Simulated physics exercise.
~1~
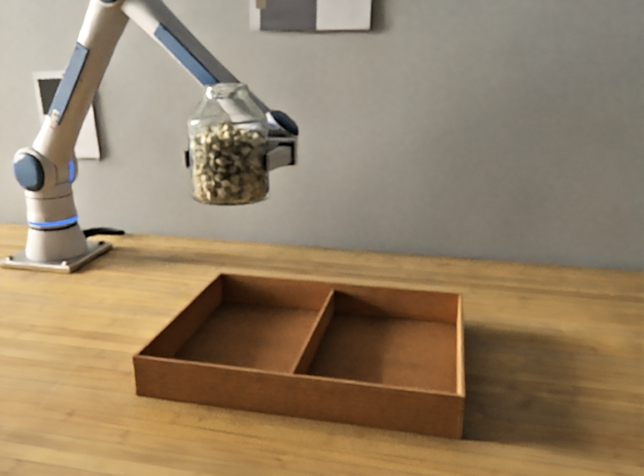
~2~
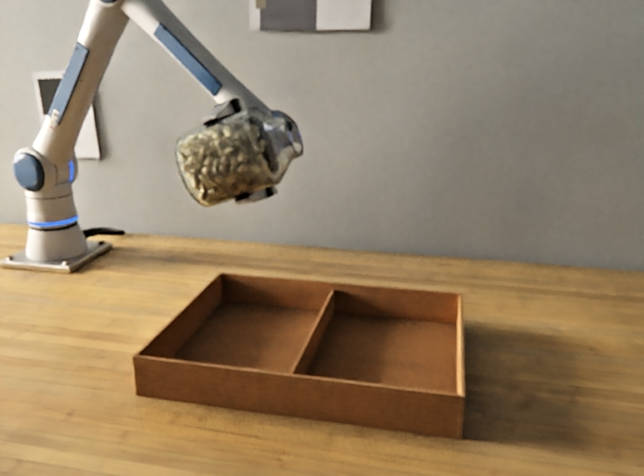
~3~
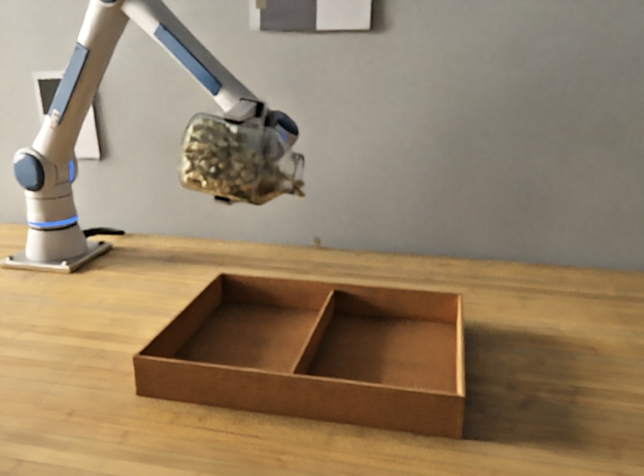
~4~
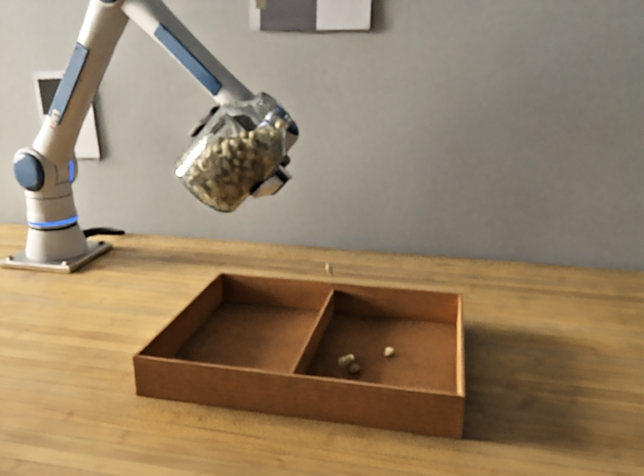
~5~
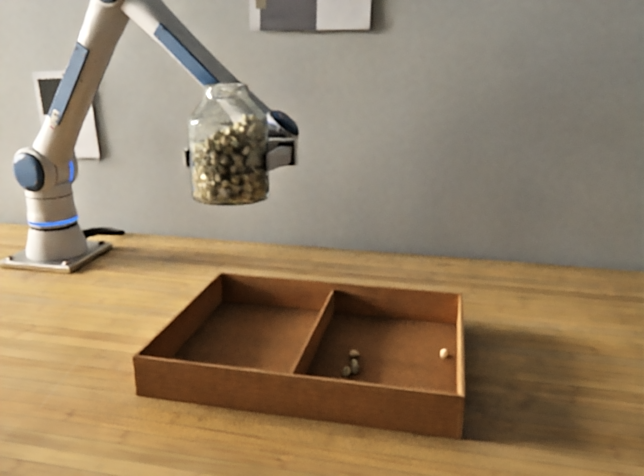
A pale robot arm with blue panels stands at the left of a light wooden table before a grey wall, seen from the front and slightly above, gripping a clear jar of dried beans. Below the jar sits an empty reddish-brown tray, split in two by a cross wall. The arm tips the jar onto its side, its mouth toward the right, and a few beans slip out. They drop into the right part of the tray as the jar swings back. The jar ends upright, still mostly full, with a few beans lying in the right part and none in the left.
